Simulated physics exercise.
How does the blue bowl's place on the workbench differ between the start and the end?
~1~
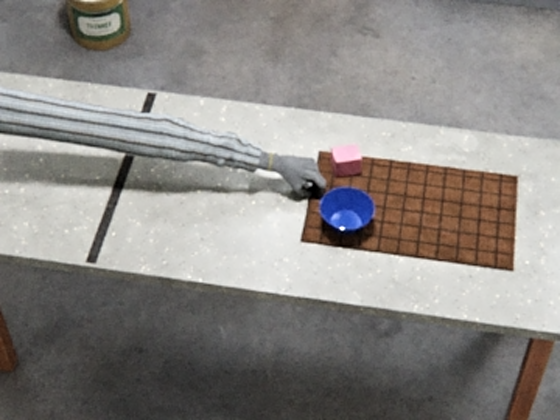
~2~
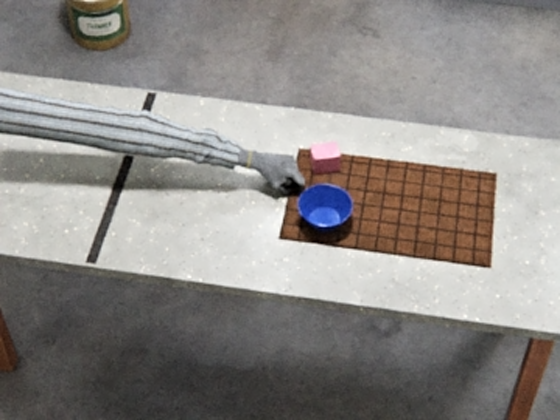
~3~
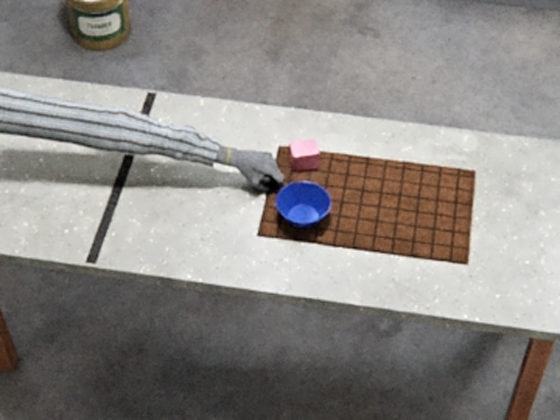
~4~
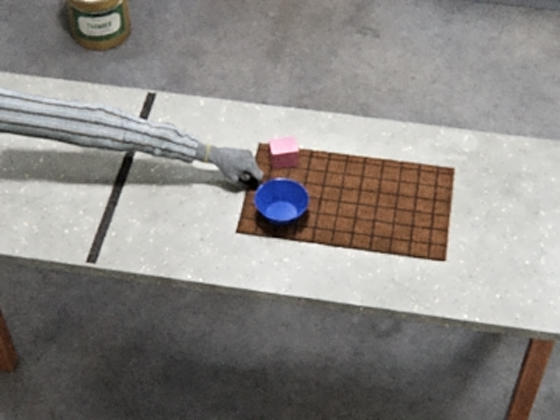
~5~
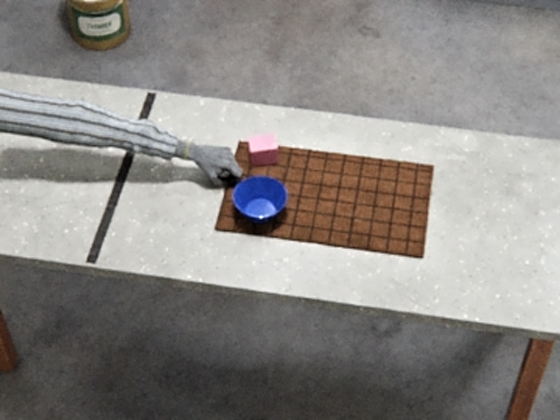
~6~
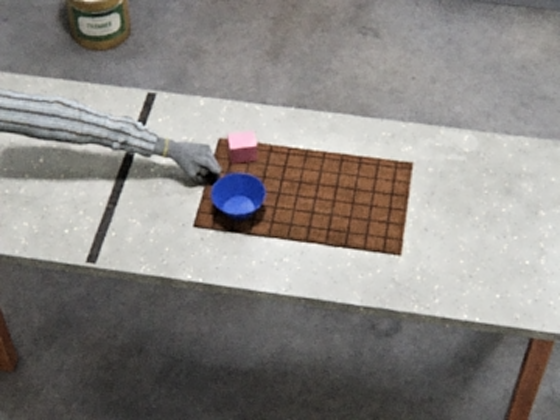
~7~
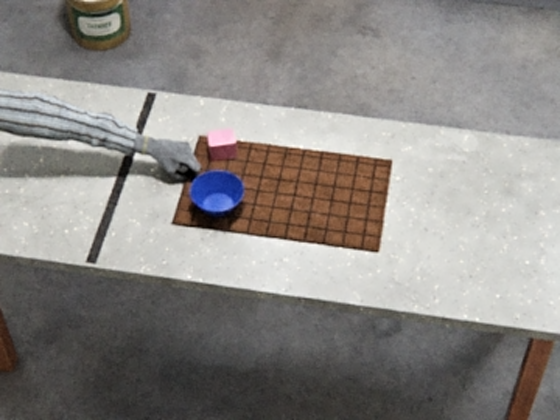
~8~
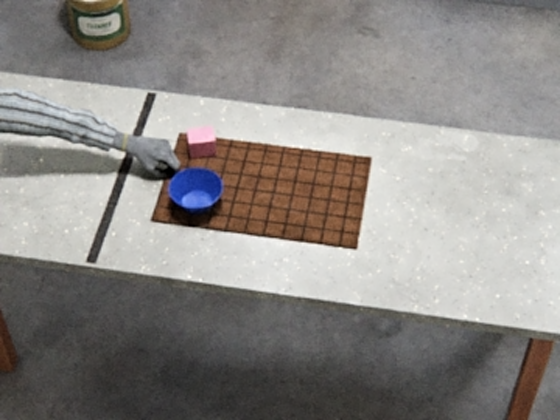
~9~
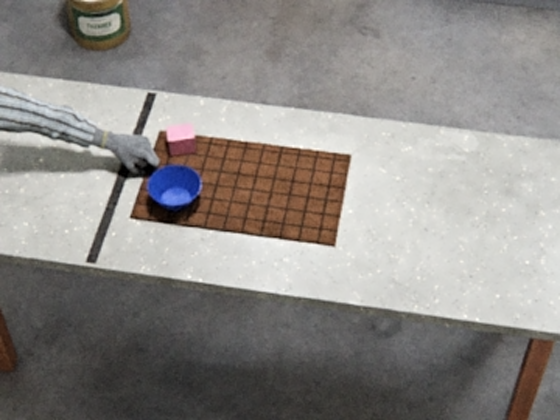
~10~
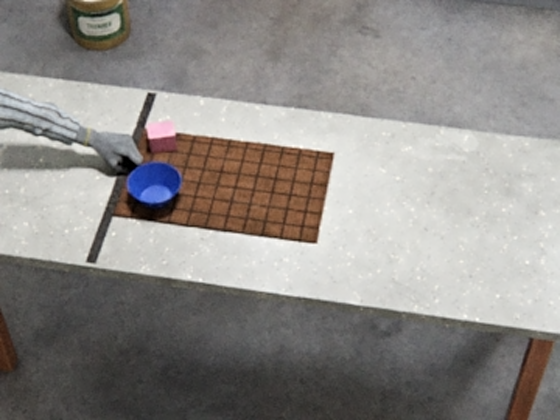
It starts around the middle of the view, well to the right of the dark tape. By the end it is much farther left, just to the right of the tape.
Brown tea towel sliding left, pulled by a gloved hand to dark tape, blue bowl and pink block still riding on it.
